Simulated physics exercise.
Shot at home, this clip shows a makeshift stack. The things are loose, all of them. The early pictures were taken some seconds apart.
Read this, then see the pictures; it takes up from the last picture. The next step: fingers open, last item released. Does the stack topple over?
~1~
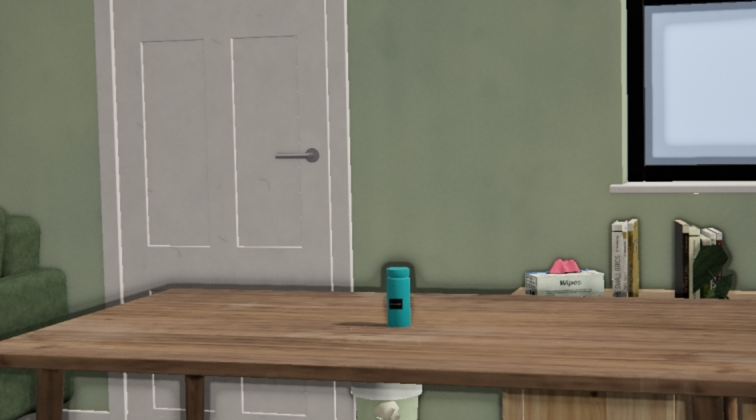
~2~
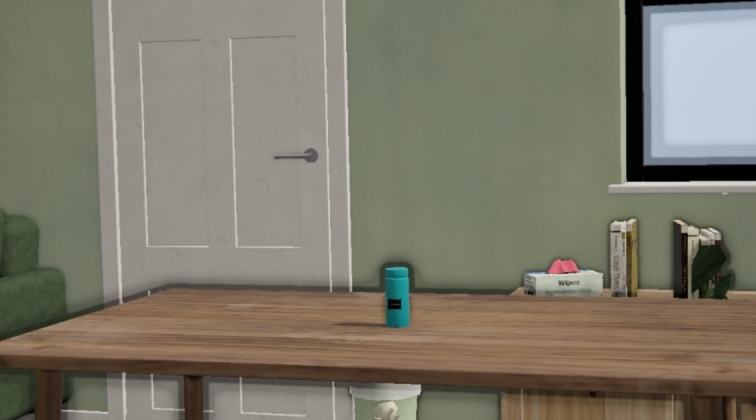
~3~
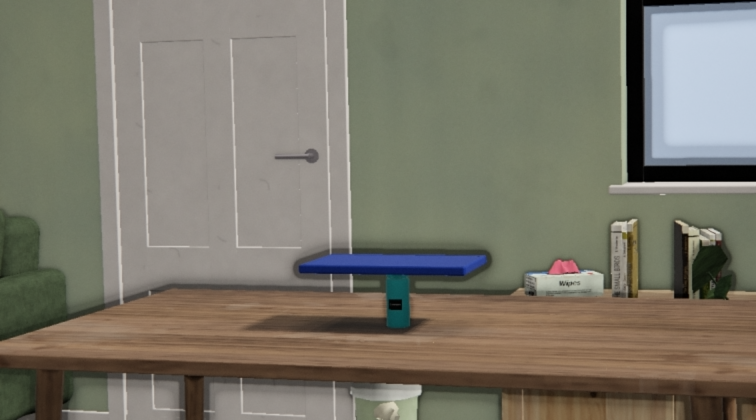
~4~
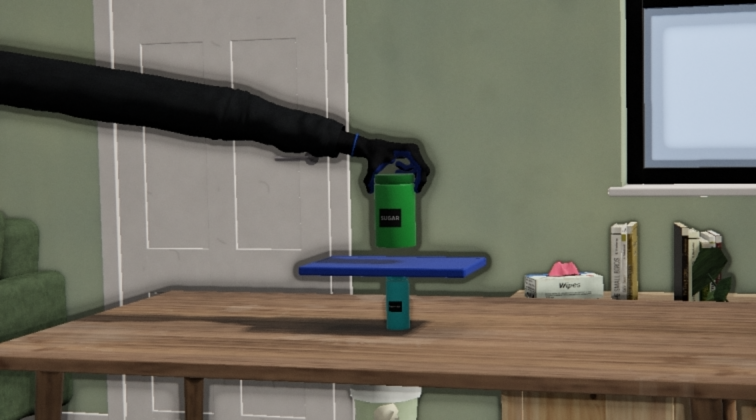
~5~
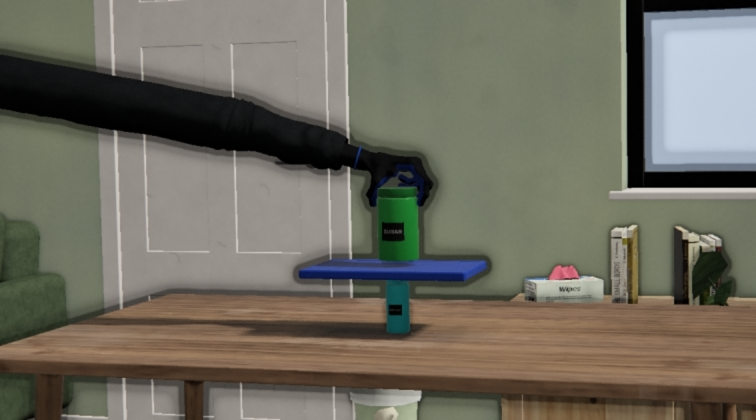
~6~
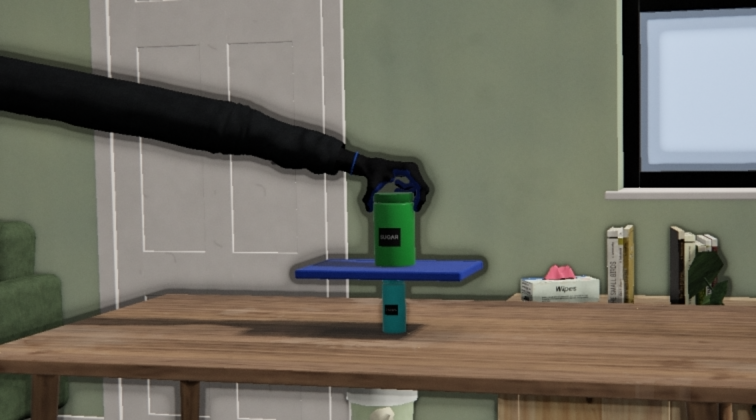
No, it stays upright.
Then, 0.20 s later than the last frame, all is still.
Then, 0.40 s later than the last frame, green jar resting near (394, 230).
When it is over, all 3 as before. End places, in pixels of the last picture, green jar near (394, 230). The stack keeps its balance.
